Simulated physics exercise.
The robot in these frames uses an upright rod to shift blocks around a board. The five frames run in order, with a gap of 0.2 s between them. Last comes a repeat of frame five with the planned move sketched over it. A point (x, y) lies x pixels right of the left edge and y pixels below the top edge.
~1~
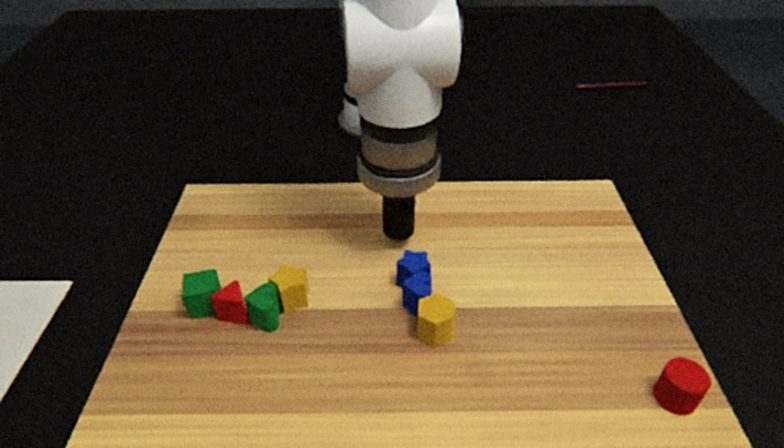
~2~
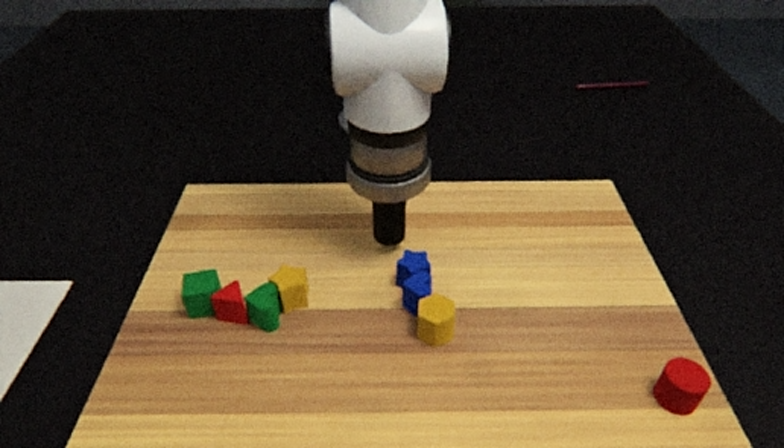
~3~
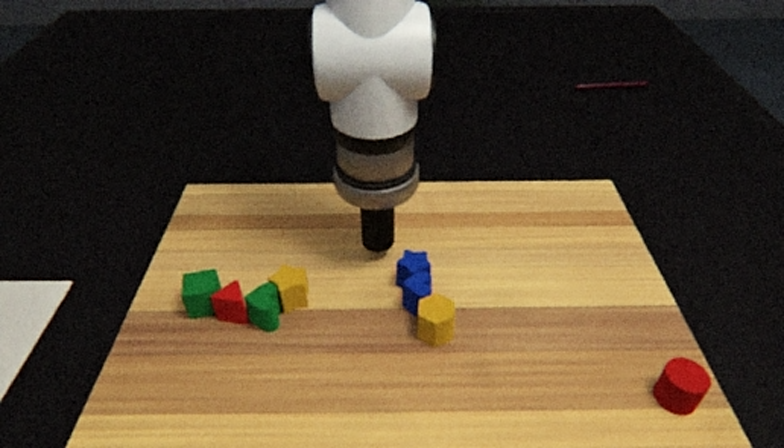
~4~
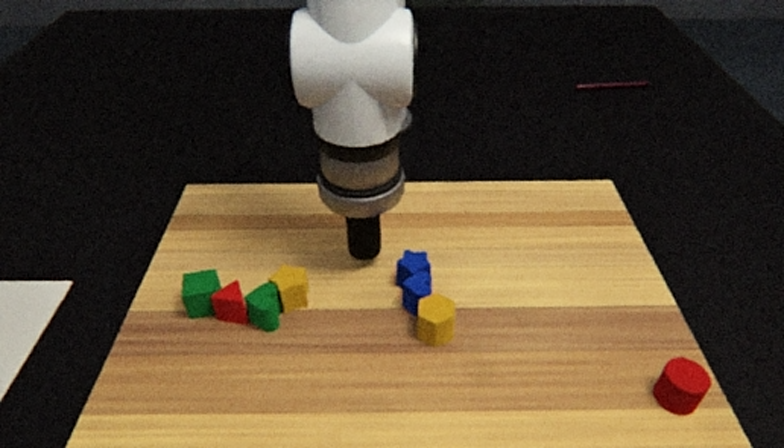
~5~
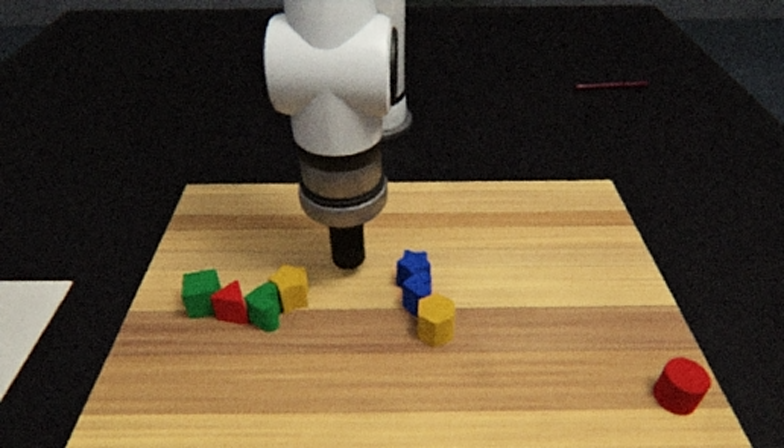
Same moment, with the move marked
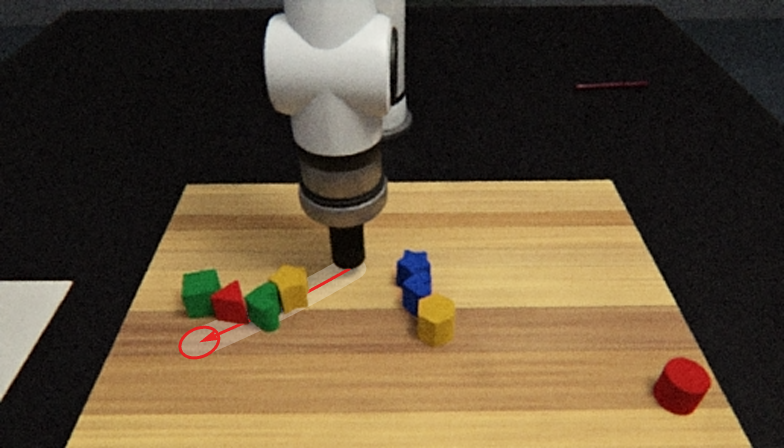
At the start, a robot arm holds an upright black rod near the back of a wooden board, behind small blue, yellow, green and red blocks. The rod then moves steadily left and slightly toward the viewer, ending between the two clusters, while every block stays still.
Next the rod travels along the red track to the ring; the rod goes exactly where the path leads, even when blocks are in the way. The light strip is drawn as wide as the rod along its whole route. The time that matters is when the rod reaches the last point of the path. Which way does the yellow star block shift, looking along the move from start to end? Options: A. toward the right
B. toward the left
Answer: B.
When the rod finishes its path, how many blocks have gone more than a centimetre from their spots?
My forecast: 3 or more.
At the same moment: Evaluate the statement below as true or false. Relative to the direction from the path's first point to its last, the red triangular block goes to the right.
Answer: True.
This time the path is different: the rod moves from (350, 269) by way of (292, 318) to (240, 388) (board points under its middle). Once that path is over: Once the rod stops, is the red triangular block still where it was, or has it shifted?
It is carried off its spot.
Path on the board, from (350, 269) through (305, 293) and (255, 318) to (199, 342).
What follows on the original path. One third of the way, rod (304, 283); red triangular block (225, 297), turned 30° clockwise; green heart-shaped block (246, 309); yellow star block (269, 288).
Two thirds of the way, rod (253, 308); red triangular block (199, 304), turned 50° clockwise; green heart-shaped block (217, 344), turned 70° anticlockwise; yellow star block (221, 319), turned 40° anticlockwise.
At the end, rod (196, 332); green square piece in place; red triangular block (165, 310), turned 55° clockwise; green heart-shaped block (207, 360), turned 140° anticlockwise; yellow star block (179, 350), turned 90° anticlockwise.
